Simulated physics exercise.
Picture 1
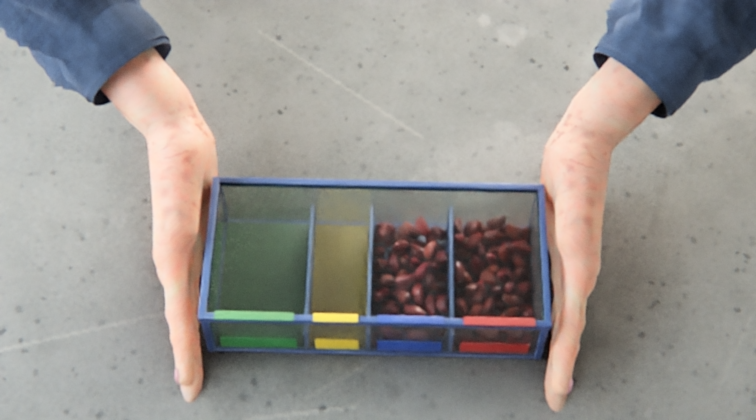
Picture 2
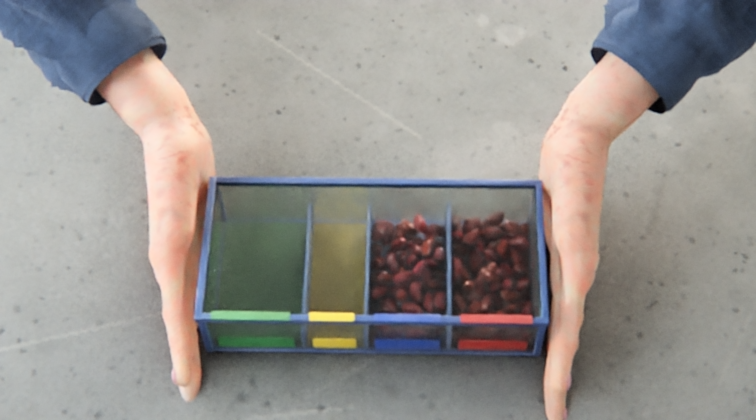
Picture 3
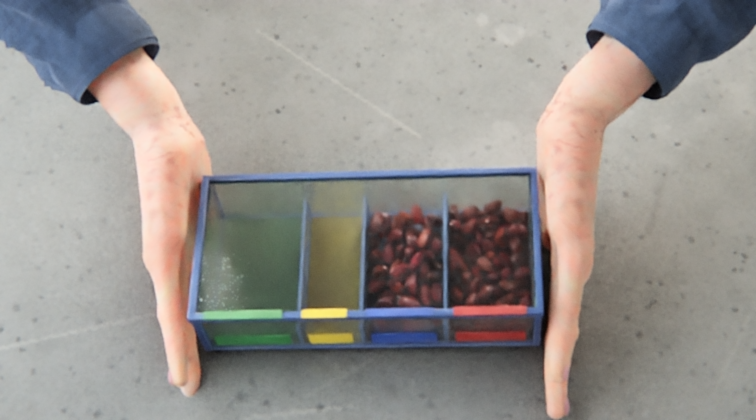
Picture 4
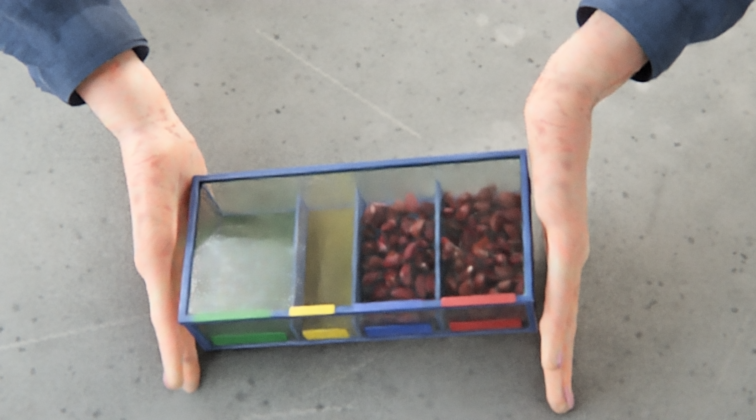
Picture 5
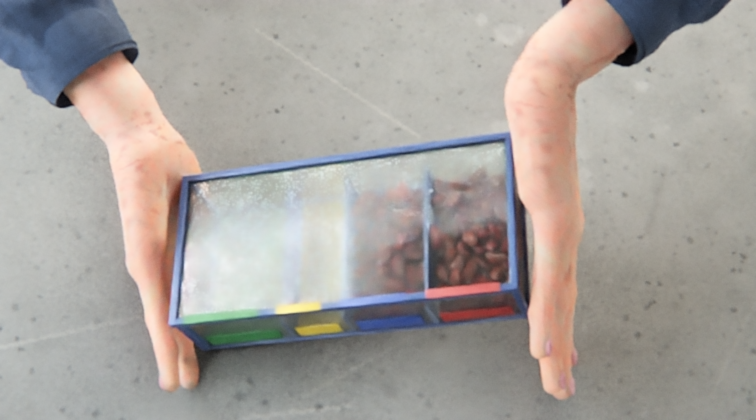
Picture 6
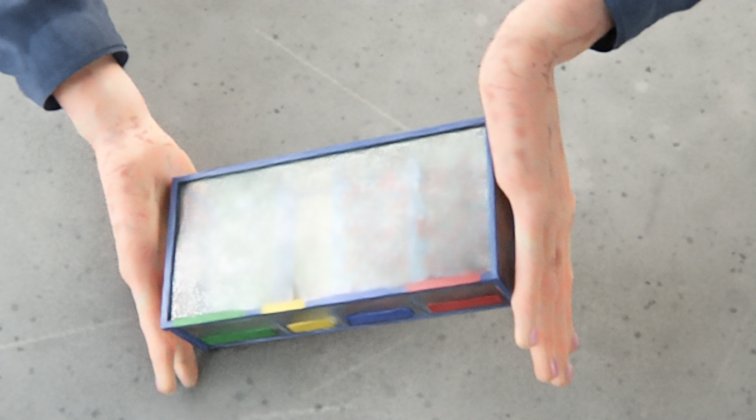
The clip opens on two hands holding a clear-topped, blue-edged box with four compartments, dark red beans filling the blue- and red-marked ones at right. The hands gradually tilt the box, its right end rising, while a whitish haze spreads across the lid from the left until it veils the contents.
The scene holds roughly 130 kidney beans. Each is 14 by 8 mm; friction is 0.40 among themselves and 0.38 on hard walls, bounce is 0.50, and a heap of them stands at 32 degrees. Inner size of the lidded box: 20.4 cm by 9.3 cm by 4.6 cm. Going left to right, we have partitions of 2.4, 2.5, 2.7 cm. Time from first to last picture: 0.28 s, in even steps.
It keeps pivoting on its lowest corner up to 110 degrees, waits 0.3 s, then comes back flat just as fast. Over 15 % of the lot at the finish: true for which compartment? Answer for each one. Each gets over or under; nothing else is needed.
Red ends under. Blue ends under. Green ends over. Yellow ends under.
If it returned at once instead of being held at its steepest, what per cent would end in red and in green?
In per cent: Red 5; green 85.
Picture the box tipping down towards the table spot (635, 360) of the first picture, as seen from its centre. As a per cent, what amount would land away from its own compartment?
40 %.
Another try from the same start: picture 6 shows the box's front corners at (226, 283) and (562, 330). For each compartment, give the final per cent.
You'd see red at 90 percent, blue at 10, green at 0 and yellow at 0 percent.
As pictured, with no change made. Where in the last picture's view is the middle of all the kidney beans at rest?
I'd say roughly (251, 295).
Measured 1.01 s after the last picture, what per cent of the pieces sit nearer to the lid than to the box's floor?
Share: Approx. 80 %.
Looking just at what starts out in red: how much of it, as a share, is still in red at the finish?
Roughly 0 per cent.
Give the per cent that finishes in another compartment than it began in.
Around 100 per cent.
Then, 1.01 s after the last picture, tilt 110 degrees; red 5 %, blue 10 %, green 65 %, yellow 15 %.
Then, 1.69 s after the last picture, tilt 56 degrees; green 90 %, yellow 5 %.
Then, 2.41 s after the last picture, tilt 0 degrees; green 90 %, yellow 5 %.
In the end, red 0 %, blue 0 %, green 90 %, yellow 5 %.
